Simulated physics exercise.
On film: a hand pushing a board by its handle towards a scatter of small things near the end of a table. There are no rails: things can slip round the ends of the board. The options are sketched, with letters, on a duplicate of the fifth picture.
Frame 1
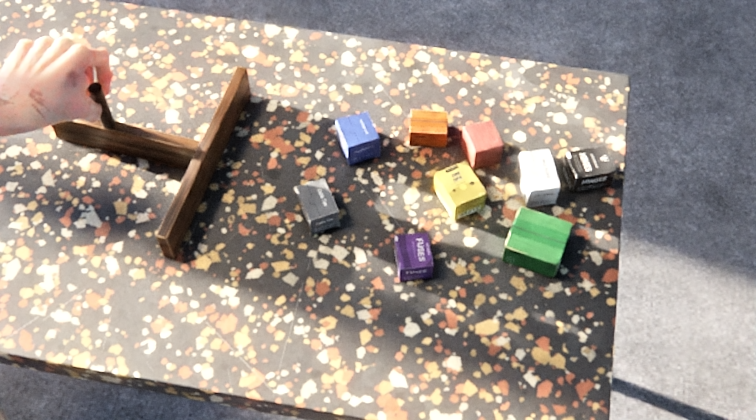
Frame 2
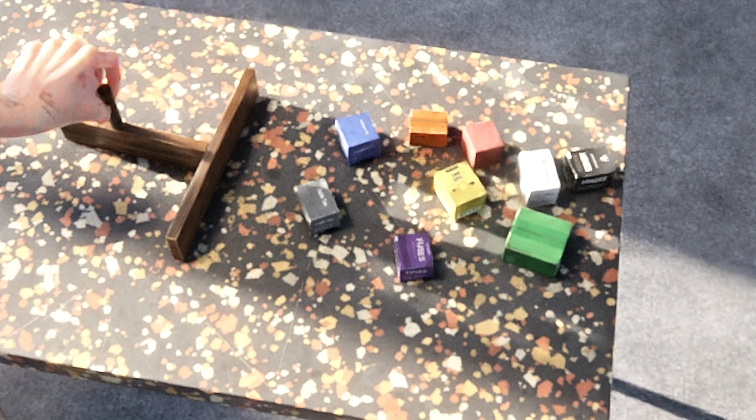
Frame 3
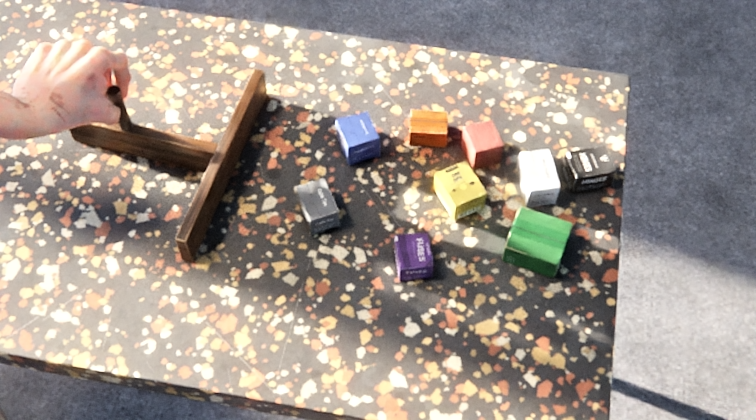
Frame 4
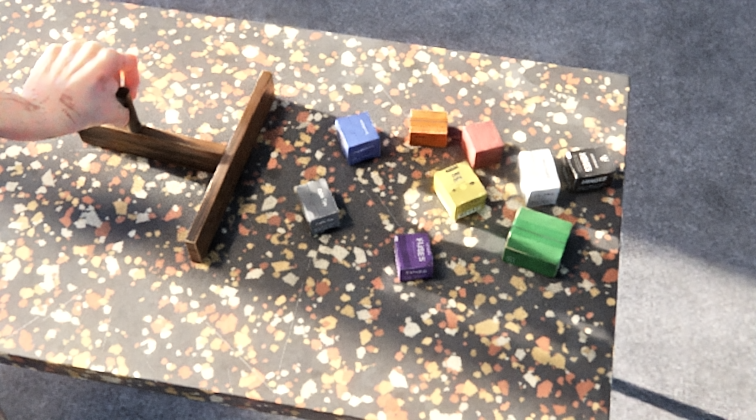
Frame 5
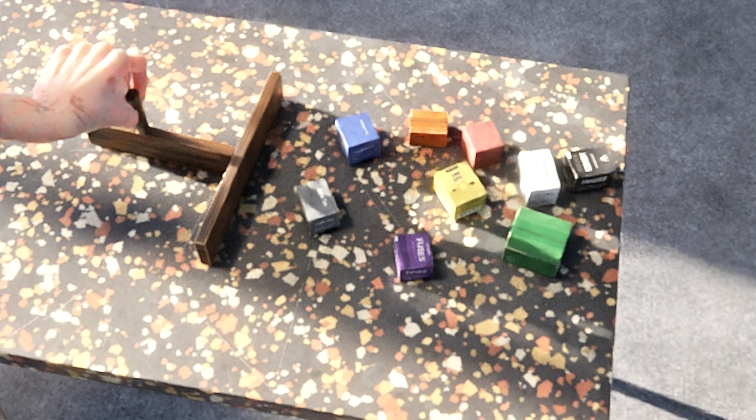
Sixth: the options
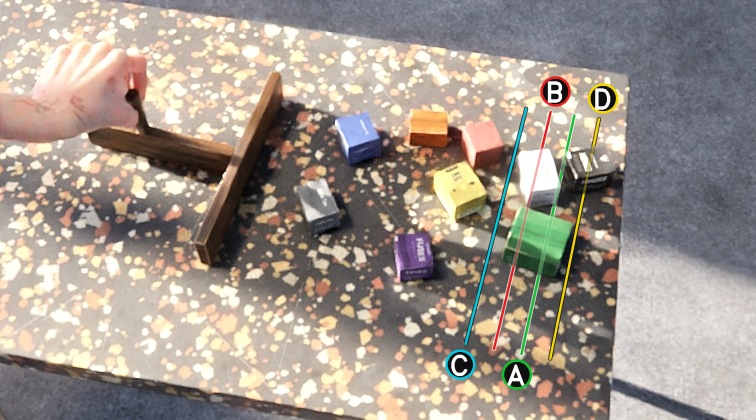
The clip opens on a speckled tabletop where a hand at the left grips the handle of a dark wooden T-shaped board, with small colourful boxes and blocks scattered to the right. The hand slides the board a short way rightward, narrowing the gap, while the scattered things stay still.
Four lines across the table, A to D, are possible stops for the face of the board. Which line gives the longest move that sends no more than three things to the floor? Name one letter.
A is the last line within the limit.
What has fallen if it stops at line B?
It is the black box.
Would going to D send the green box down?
Yes.
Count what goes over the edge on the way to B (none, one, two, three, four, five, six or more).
In all, one.
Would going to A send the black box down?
Yes.
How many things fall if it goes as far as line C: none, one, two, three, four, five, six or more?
The count is none.
On the copy, A at (550, 226); B at (524, 222); C at (498, 217); D at (577, 230).
On A. First, board (349, 170); blue packet (386, 150); grey box (361, 220).
Then, board (462, 187); black box (597, 170); white box (554, 189).
Finally, board (551, 201); black box over the edge; white box over the edge; two fallen.
By contrast, B is within the limit but short; C is within the limit but short; D drops four.
